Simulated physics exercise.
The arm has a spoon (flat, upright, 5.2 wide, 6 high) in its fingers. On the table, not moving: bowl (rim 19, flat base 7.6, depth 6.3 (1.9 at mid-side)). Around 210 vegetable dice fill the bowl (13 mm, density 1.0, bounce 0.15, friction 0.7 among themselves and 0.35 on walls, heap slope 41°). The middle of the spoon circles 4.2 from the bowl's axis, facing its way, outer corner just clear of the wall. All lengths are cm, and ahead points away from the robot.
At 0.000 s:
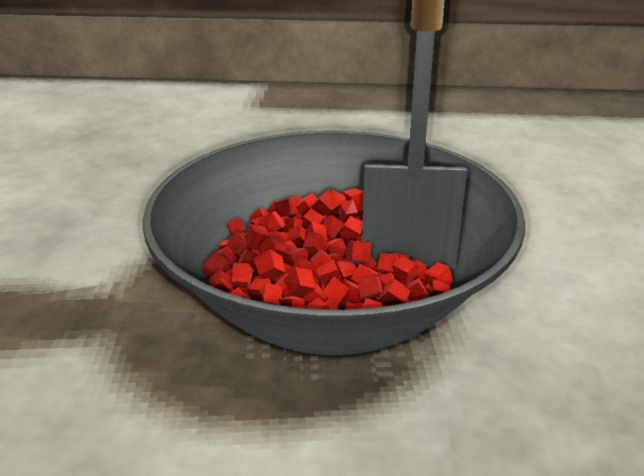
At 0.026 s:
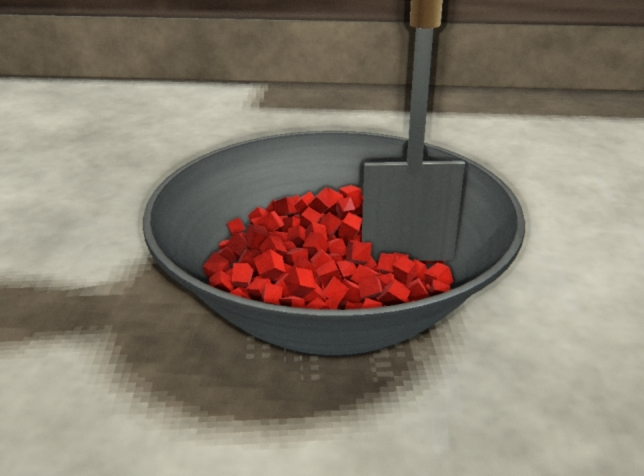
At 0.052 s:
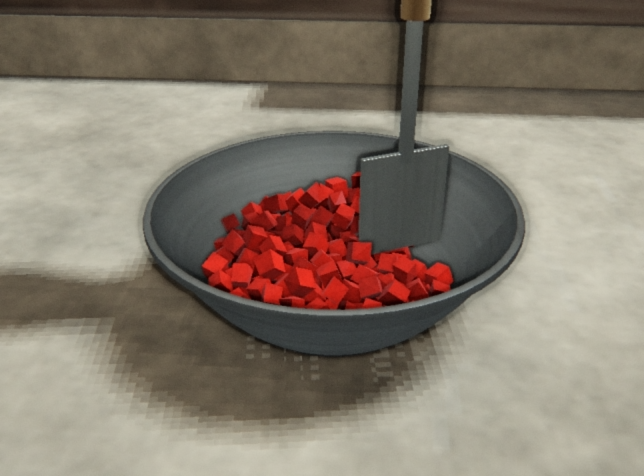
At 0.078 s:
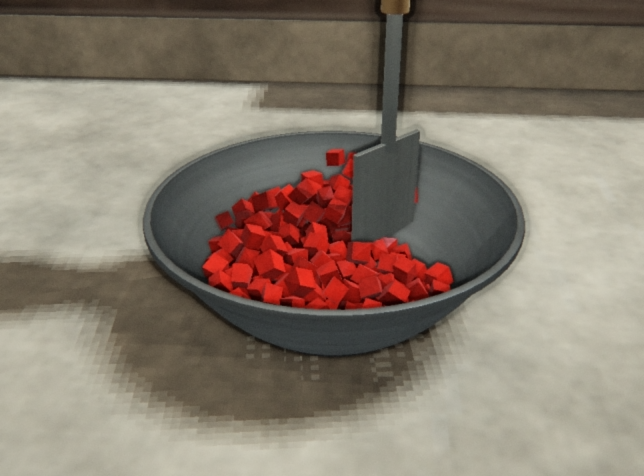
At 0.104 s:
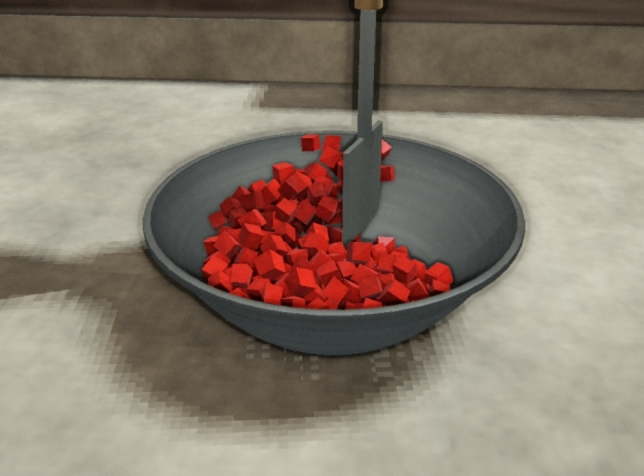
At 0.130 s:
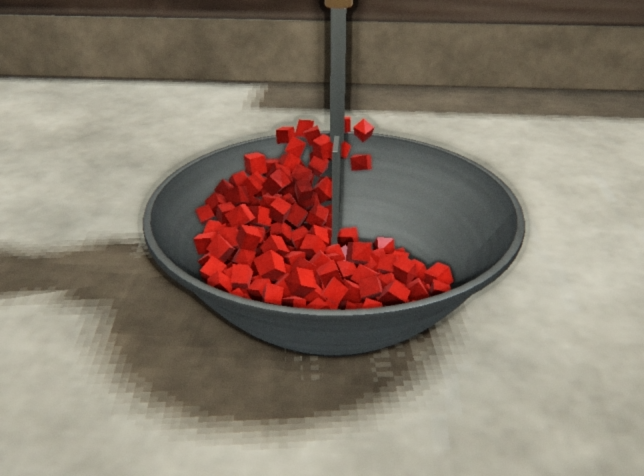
A pale, mottled tabletop with a brown ledge behind it is seen from above at an angle by a still camera. A dark grey bowl heaped with red cubes sits in the centre, with a flat grey, spatula-like tool standing in its right side. The tool sweeps leftward along the back while turning edge-on, pushing cubes left and up near the far rim.
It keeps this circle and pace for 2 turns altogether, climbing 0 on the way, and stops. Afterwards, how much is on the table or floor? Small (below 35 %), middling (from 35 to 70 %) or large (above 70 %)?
A middling share, from 35 to 70 %, ends on the table or floor.
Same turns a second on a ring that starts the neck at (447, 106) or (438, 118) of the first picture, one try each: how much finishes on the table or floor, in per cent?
Some 10 and 30 per cent.
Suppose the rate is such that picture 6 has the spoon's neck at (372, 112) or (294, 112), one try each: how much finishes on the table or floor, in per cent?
About 35 and 60 per cent.
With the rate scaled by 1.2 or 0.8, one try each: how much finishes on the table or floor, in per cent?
About 55 and 40 per cent.
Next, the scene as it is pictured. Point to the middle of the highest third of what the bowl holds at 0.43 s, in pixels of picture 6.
At about (460, 225).
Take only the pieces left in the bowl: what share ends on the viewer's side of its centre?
About 40 per cent.
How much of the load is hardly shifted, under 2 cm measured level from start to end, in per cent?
About 5 per cent.
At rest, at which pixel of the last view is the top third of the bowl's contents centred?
At about (395, 230).
After 0.43 s, 336° round, highest piece 8 above the table; 157 in the bowl, 35 on the table or floor, 18 in flight or on the tool.
After 0.72 s, 221° round, highest piece 8 above the table; 118 in the bowl, 81 on the table or floor, 11 in flight or on the tool.
After 1.07 s, 0° round, highest piece 6 above the table; 111 on the table or floor, 99 in the bowl.
After 1.77 s, 0° round, highest piece 6 above the table; 111 on the table or floor, 99 in the bowl.
At rest, 111 on the table or floor, 99 in the bowl. That is 53 % on the table or floor.
